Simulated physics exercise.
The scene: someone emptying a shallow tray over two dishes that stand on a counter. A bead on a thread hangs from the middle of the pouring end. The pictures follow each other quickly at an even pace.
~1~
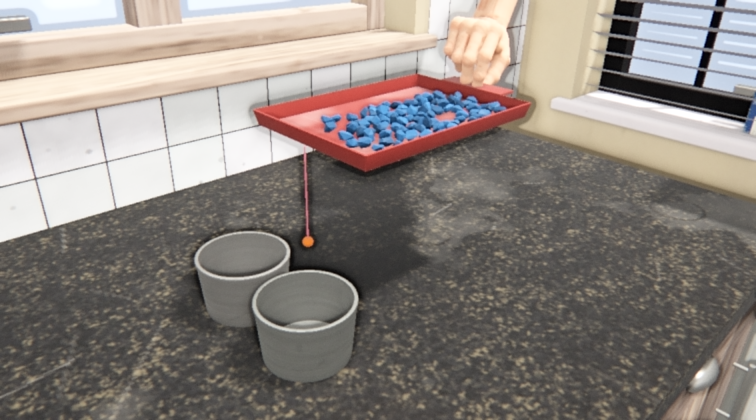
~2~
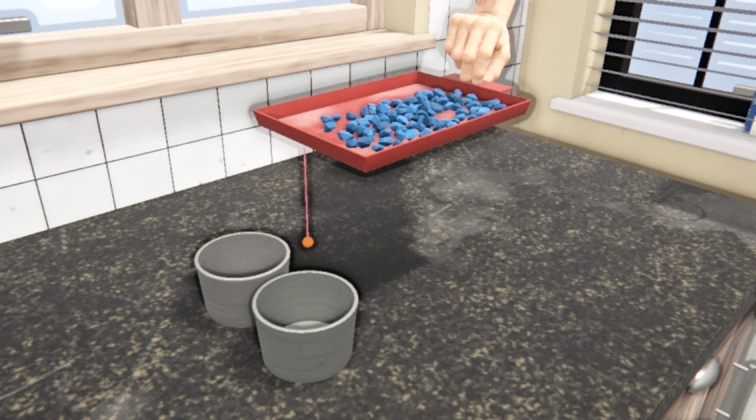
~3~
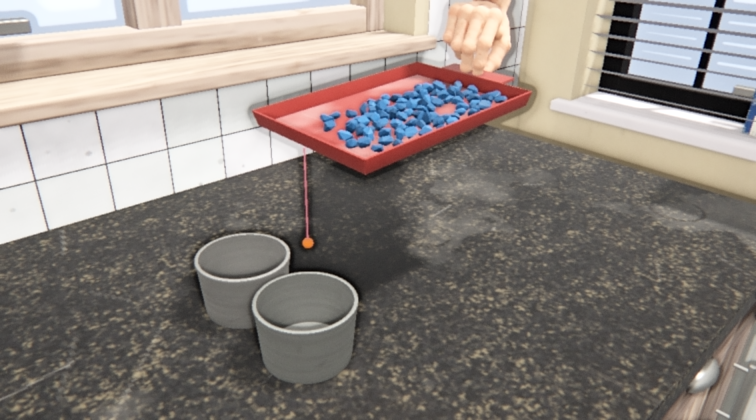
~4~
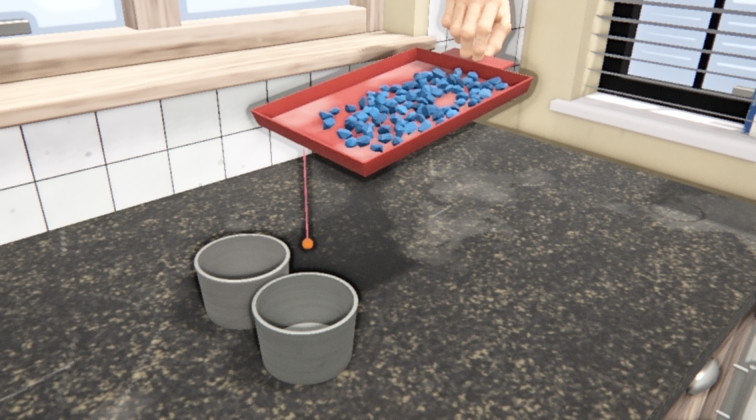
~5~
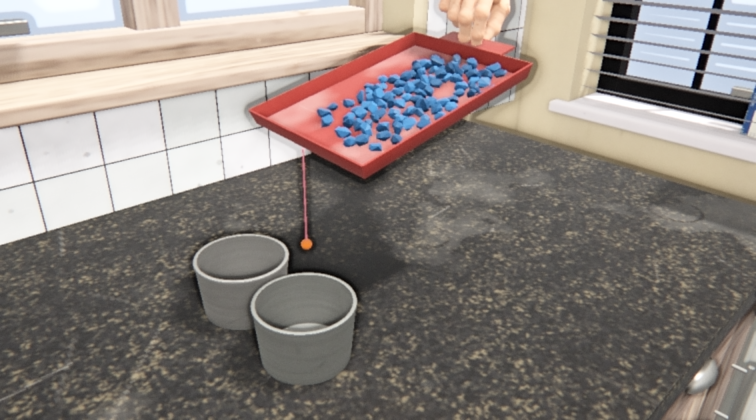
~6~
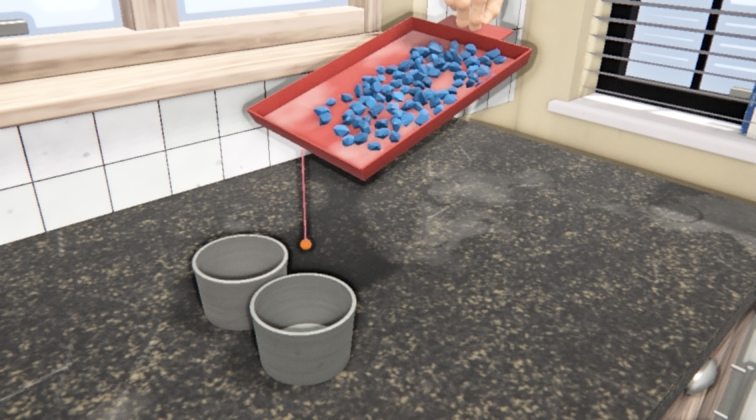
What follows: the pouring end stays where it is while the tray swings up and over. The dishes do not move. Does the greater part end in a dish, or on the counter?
They take more than half between them.
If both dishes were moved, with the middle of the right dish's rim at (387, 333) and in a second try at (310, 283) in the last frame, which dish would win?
First the left dish, then the right one.
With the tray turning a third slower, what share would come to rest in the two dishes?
Near 80 %.
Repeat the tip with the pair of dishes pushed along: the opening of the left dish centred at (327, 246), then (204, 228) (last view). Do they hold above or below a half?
One: The smaller part. Two: Under half.
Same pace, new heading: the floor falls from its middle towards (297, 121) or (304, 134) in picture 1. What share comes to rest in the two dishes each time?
The first gives 20 %, the second 70 %.
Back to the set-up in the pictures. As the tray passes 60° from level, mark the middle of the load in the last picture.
Roughly at (341, 131).
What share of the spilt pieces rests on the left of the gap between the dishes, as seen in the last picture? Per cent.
Near 40 %.
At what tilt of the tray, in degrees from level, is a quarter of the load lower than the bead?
At about 80°.
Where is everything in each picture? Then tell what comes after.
In the first picture, corners of the pouring end at (258, 109) and (366, 153), level; middle of the load at (423, 116), aquarium stones; left dish at (205, 291); right dish at (265, 342); bead on its thread at (308, 241).
In the second picture, corners of the pouring end at (258, 110) and (366, 154), level; middle of the load at (423, 115).
In the third picture, corners of the pouring end at (257, 110) and (365, 157), tipped barely, lowest at the right corner; middle of the load at (422, 110).
In the fourth picture, corners of the pouring end at (256, 110) and (364, 160), tipped a little, lowest at the right corner; middle of the load at (422, 102).
In the fifth picture, corners of the pouring end at (254, 109) and (363, 163), tipped a little, lowest at the right corner; middle of the load at (421, 93).
In the sixth picture, corners of the pouring end at (252, 109) and (361, 165), tipped clearly, lowest at the right corner; middle of the load at (419, 85); left dish at (203, 294); right dish at (263, 345).
Soon, tray tipped steeply; nearly all on the tray; a small part in the air.
A while on, tray tipped right over; about a quarter on the tray; about a third in the right dish; a small part in the left dish; a small part outside both; a small part in the air.
Towards the end, tray tipped past a quarter turn; about two thirds in the right dish; a small part in the left dish; about a quarter outside both.
Finally, tray tipped past a quarter turn; about two thirds in the right dish; a small part in the left dish; about a quarter outside both.
